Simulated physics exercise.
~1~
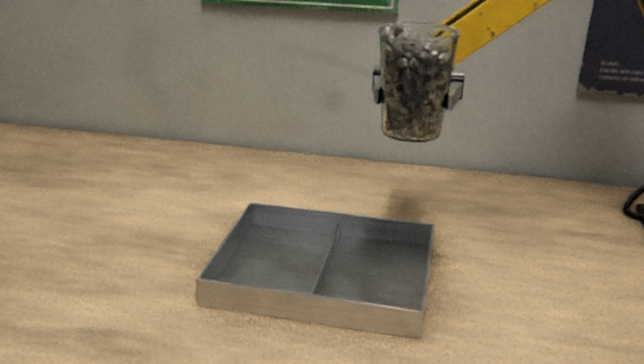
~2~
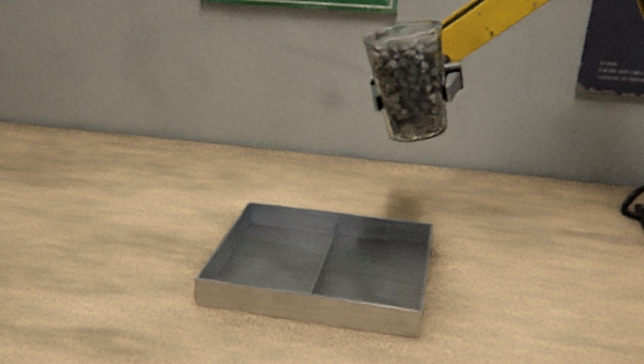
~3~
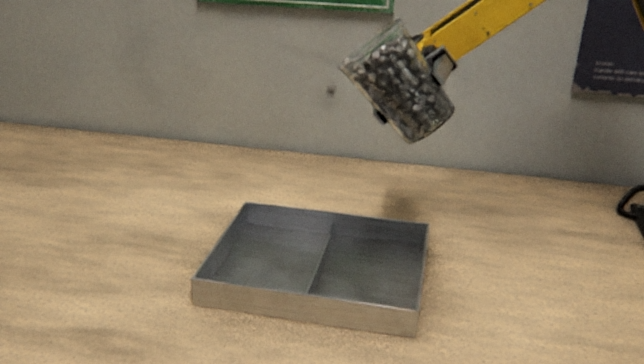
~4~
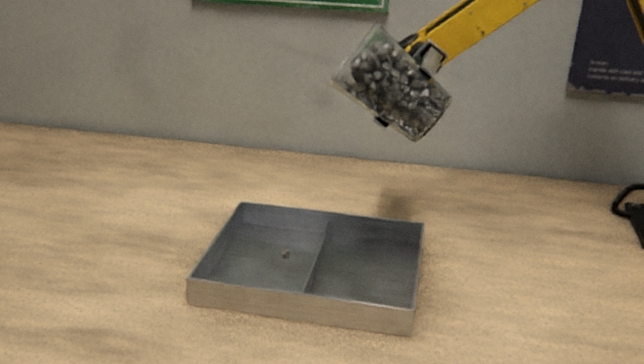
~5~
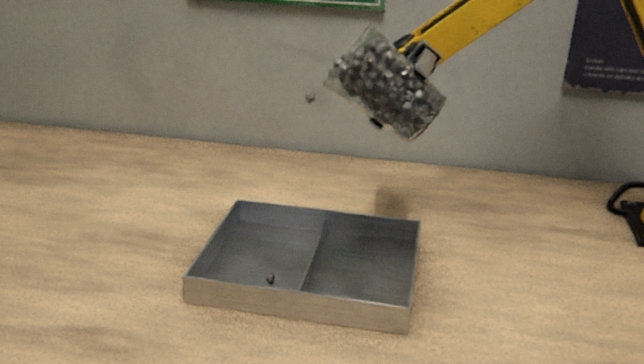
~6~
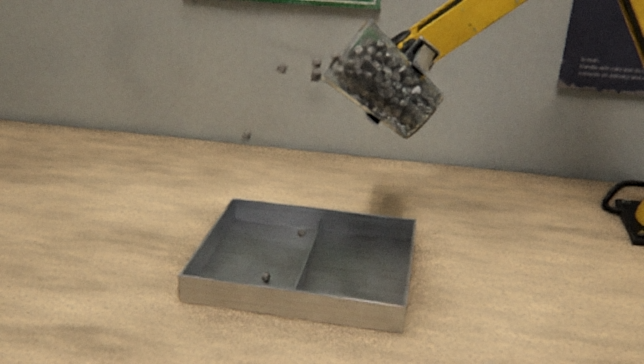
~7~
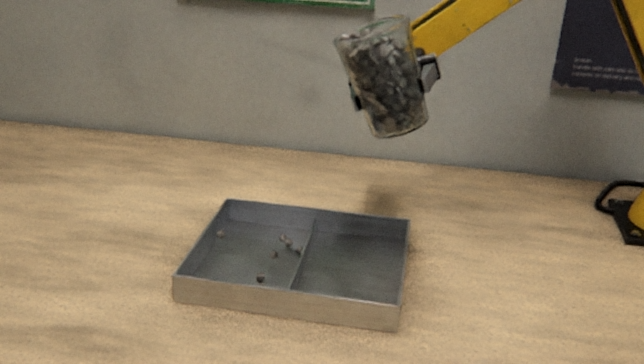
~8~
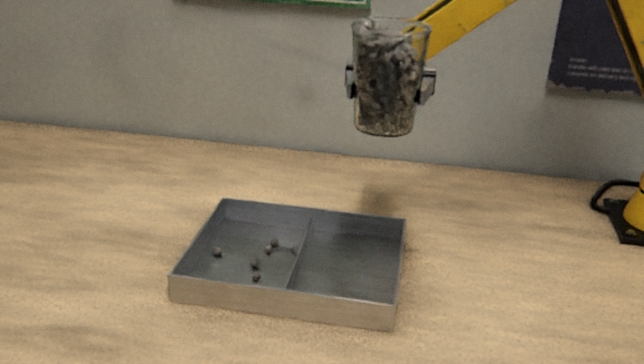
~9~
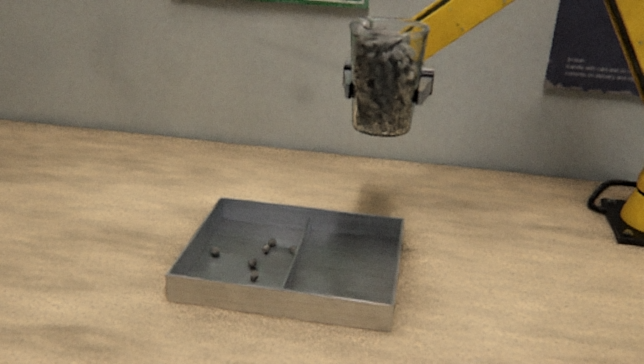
Glass beaker of grey pebbles held by a yellow robot arm tipping left, dropping a few into a divided metal tray, then returning upright still nearly full.
